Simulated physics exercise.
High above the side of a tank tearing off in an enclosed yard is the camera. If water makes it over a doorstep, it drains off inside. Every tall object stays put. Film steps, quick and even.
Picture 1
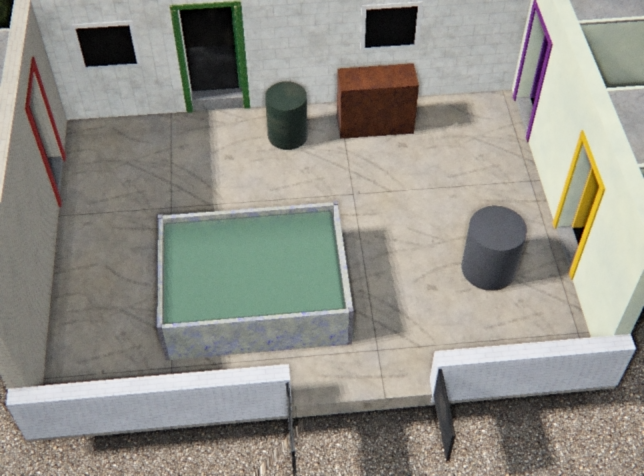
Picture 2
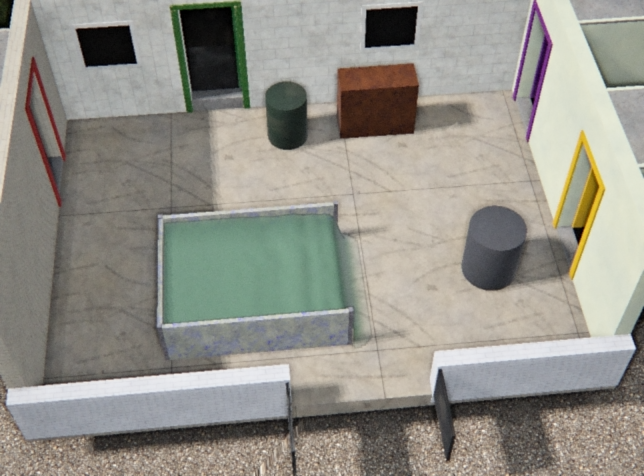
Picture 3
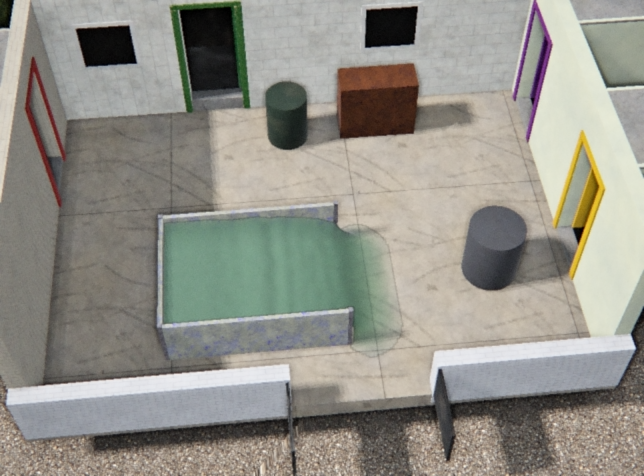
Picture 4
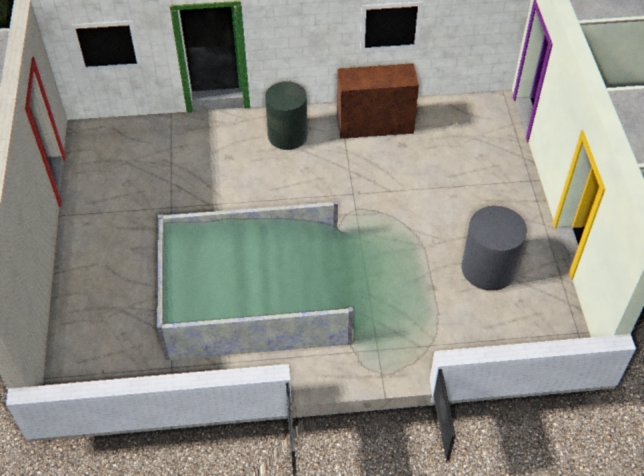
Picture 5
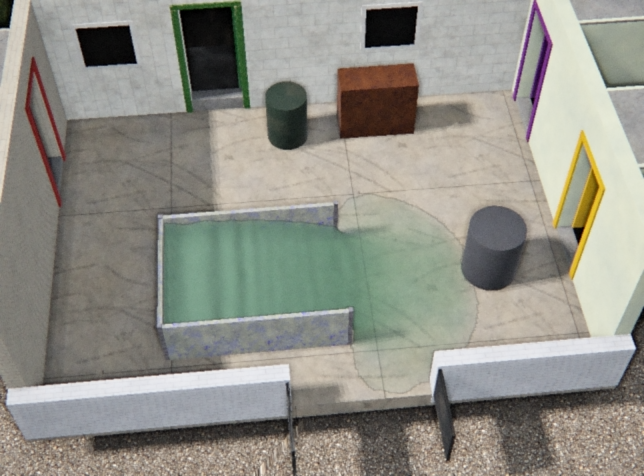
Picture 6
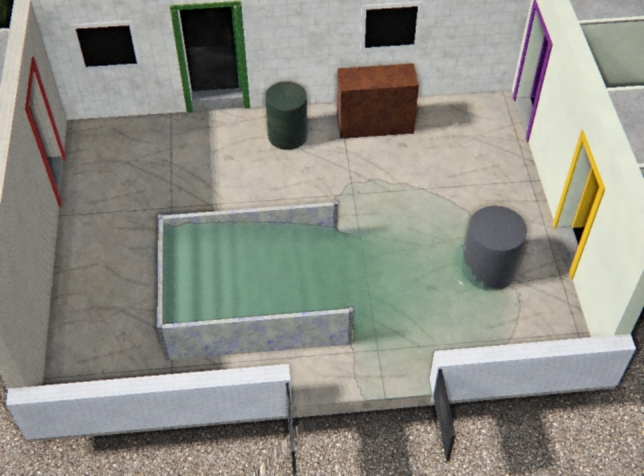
At first, a tank of green water sits whole and still in a walled yard with colored doorways, a box and two cylinders. Then its right side is gone and water pours out through the gap. The shallow green sheet fans rightward across the paved floor, reaching and wetting around the gray cylinder.
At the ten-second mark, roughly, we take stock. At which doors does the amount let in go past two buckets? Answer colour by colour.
Door by door: The green door stays at two or fewer; the red door stays at two or fewer; the purple door goes past two; the yellow door goes past two.
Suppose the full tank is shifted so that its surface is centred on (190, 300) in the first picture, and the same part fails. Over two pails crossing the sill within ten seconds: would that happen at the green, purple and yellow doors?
Going by the run, the green door door remains below, the purple door door tops the threshold and the yellow door door tops the threshold.
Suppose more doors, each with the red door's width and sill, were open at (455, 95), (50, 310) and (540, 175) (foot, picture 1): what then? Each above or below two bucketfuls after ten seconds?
The first new doorway tops it, the second comes up short, the third tops it.
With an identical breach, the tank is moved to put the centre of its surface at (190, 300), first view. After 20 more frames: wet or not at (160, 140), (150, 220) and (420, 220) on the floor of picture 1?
Going through them in turn: Still bare, still bare and waterlogged.
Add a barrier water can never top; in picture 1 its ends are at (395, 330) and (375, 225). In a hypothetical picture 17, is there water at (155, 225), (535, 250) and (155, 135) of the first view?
Point by point: First not reached, second not reached, third not reached.
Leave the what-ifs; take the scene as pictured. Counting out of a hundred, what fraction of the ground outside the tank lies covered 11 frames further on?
I reckon 40 per cent or so.
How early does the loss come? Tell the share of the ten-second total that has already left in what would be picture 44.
It comes to around 60 per cent.
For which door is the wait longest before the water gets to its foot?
It's the door marked red.
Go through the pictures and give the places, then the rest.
In the first picture, the open tank at (252, 265) is whole and still.
In the second picture, water pours out at (340, 276) and has run to (356, 345).
In the third picture, the front is at (358, 228), out from the gap at (340, 279).
In the fourth picture, the front is at a hidden place, out from the gap at (340, 280).
In the fifth picture, the front is at (470, 325), out from the gap at (340, 281).
In the sixth picture, water pours out at (340, 281) and has run to (514, 308).
A moment on, water covers 35 % of the floor; the green door not reached, the red door not reached, the purple door not reached, the yellow door not reached.
Next, water covers 40 % of the floor; the green door not reached, the red door not reached, the purple door wet at the sill, nothing in, the yellow door under two buckets in.
Then, water covers 45 % of the floor; the green door not reached, the red door not reached, the purple door over two buckets in, the yellow door over two buckets in.
Later, water covers 70 % of the floor; the green door wet at the sill, nothing in, the red door wet at the sill, nothing in, the purple door far over two buckets in, the yellow door far over two buckets in.
In the end, water covers 95 % of the floor; the green door wet at the sill, nothing in, the red door under two buckets in, the purple door far over two buckets in, the yellow door far over two buckets in.
